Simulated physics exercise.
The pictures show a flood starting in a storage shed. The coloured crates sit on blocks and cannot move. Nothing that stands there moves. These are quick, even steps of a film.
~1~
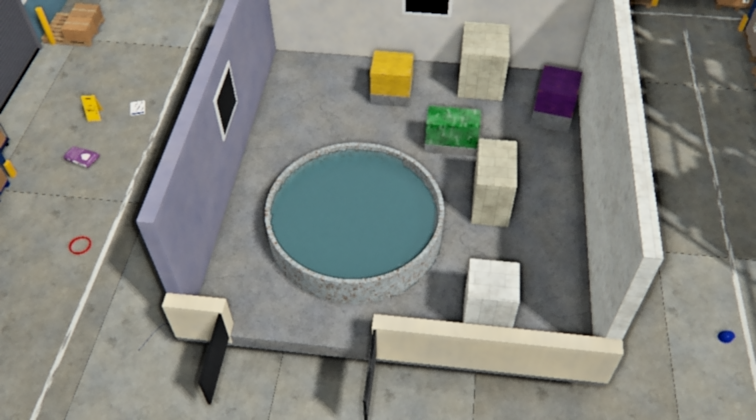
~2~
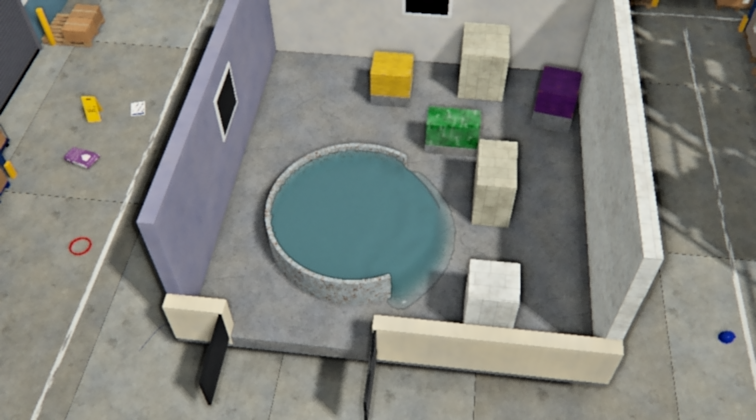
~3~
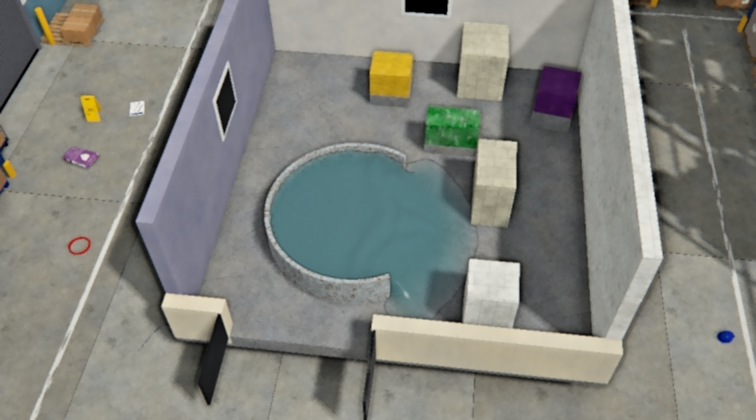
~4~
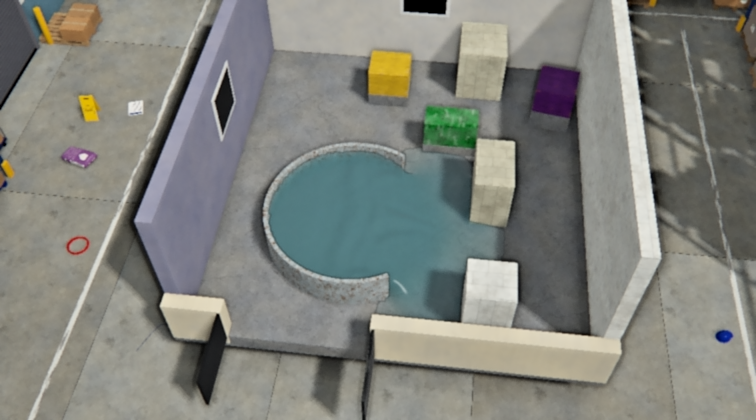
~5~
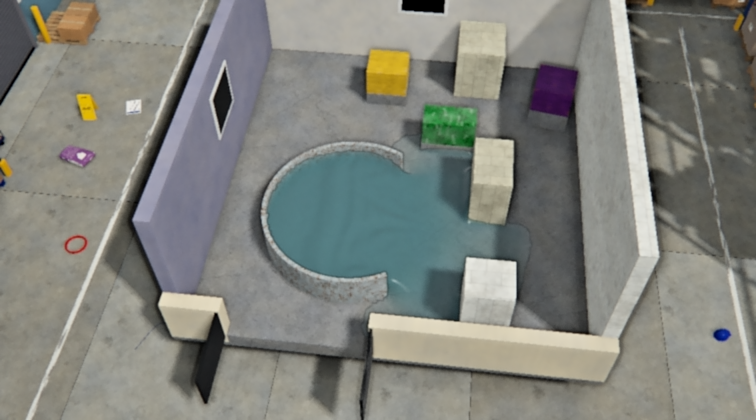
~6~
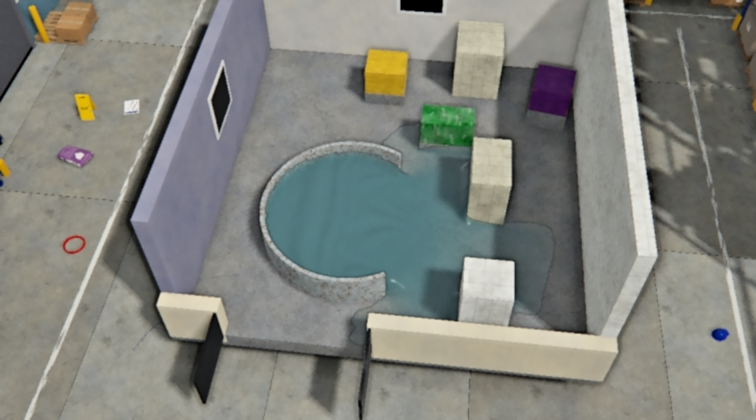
We see a round, stone-rimmed pool of still water in a walled room with several blocks; then the rim's right side is gone and water pours out through the gap, spreading rightward across the grey floor around the pale blocks.
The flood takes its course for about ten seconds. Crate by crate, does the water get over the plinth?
One by one: The yellow crate keeps dry; the purple crate keeps dry; the green crate is soaked.
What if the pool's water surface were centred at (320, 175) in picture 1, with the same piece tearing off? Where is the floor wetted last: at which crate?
I say the purple one.
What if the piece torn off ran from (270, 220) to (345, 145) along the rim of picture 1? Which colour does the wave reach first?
It is the yellow-painted one.
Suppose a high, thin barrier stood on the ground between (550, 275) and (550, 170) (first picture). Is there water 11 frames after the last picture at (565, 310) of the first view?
There: Flooded.
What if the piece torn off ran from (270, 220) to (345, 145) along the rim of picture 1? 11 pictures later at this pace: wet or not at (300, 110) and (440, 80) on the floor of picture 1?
In turn: Wet, no water.
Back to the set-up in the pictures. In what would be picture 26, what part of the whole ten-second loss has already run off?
Roughly 10 per cent.
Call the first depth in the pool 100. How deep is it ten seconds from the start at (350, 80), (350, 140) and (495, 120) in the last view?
In that order: 14, 12 and 16 per cent.
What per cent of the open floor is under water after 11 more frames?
Roughly 50 per cent.
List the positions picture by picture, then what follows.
Still water in the pool at (355, 211), in the first picture.
Water pours out at (438, 233) and has run to (395, 304), in the second picture.
The front is at (419, 164), out from the gap at (437, 233), in the third picture.
The front is at a hidden place, out from the gap at (436, 233), in the fourth picture.
Water pours out at (434, 233) and has run to (421, 138), in the fifth picture.
Water pours out at (433, 233) and has run to a hidden place, in the sixth picture.
A moment on, water covers 35 % of the floor; the yellow crate water round its plinth, the purple crate water round its plinth, the green crate water round its plinth.
Next, water covers 50 % of the floor; the yellow crate water round its plinth, the purple crate water round its plinth, the green crate water round its plinth.
Then, water covers 65 % of the floor; the yellow crate water round its plinth, the purple crate water round its plinth, the green crate water round its plinth.
Later, water covers 95 % of the floor; the yellow crate water round its plinth, the purple crate water round its plinth, the green crate water round its plinth.
In the end, water covers 100 % of the floor; the yellow crate stayed above the water, the purple crate stayed above the water, the green crate was topped.
